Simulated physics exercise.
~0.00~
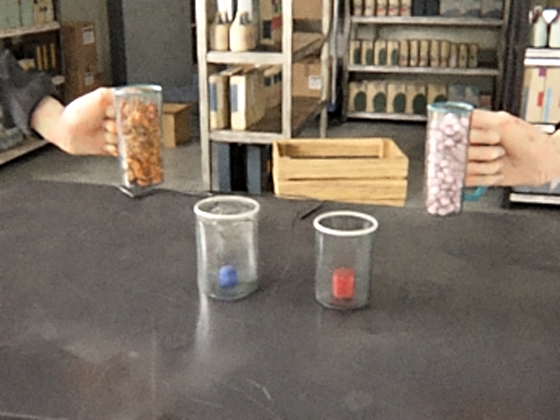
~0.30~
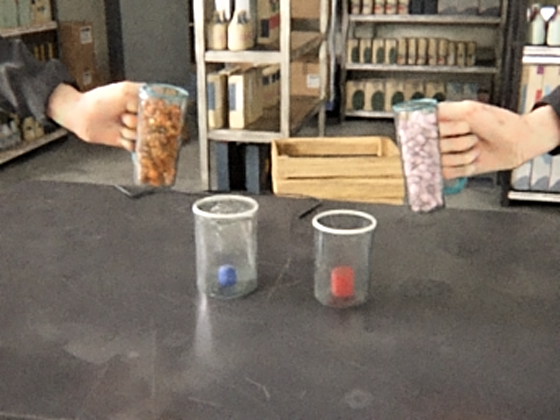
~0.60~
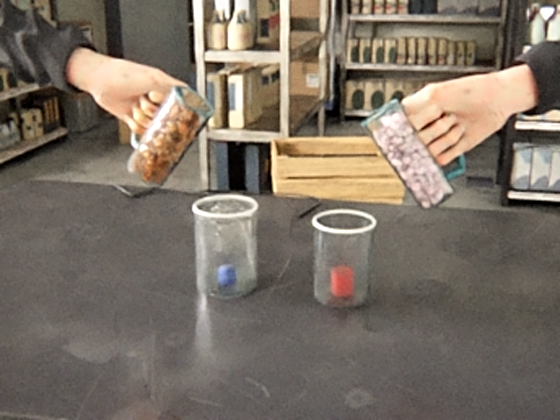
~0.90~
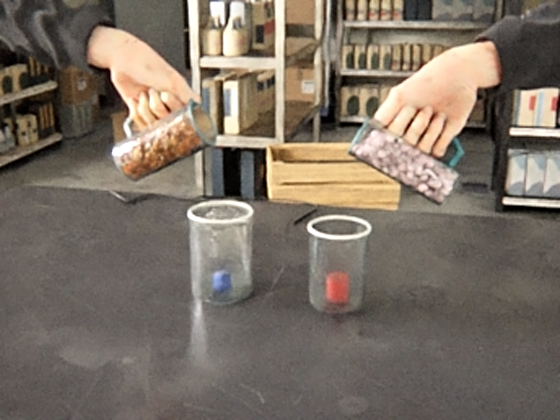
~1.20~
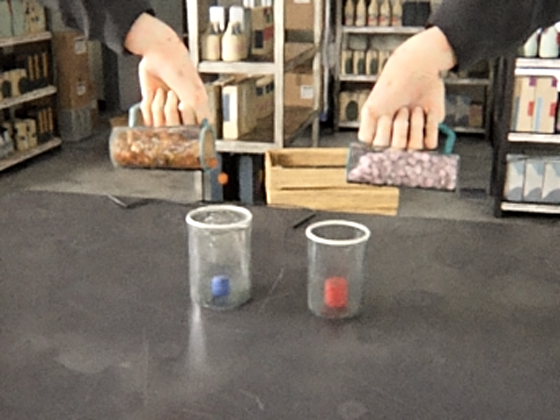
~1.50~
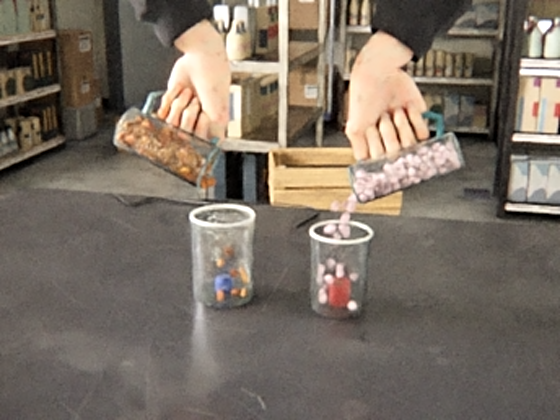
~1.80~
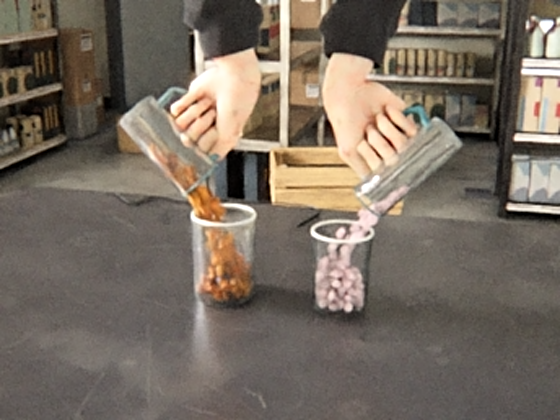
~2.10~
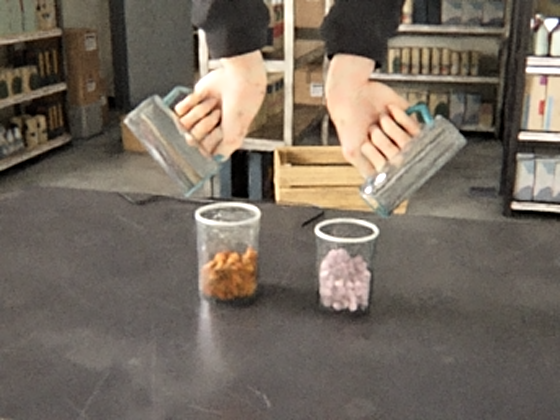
Two hands tip cups of orange and pink pieces into jars, burying both blocks.
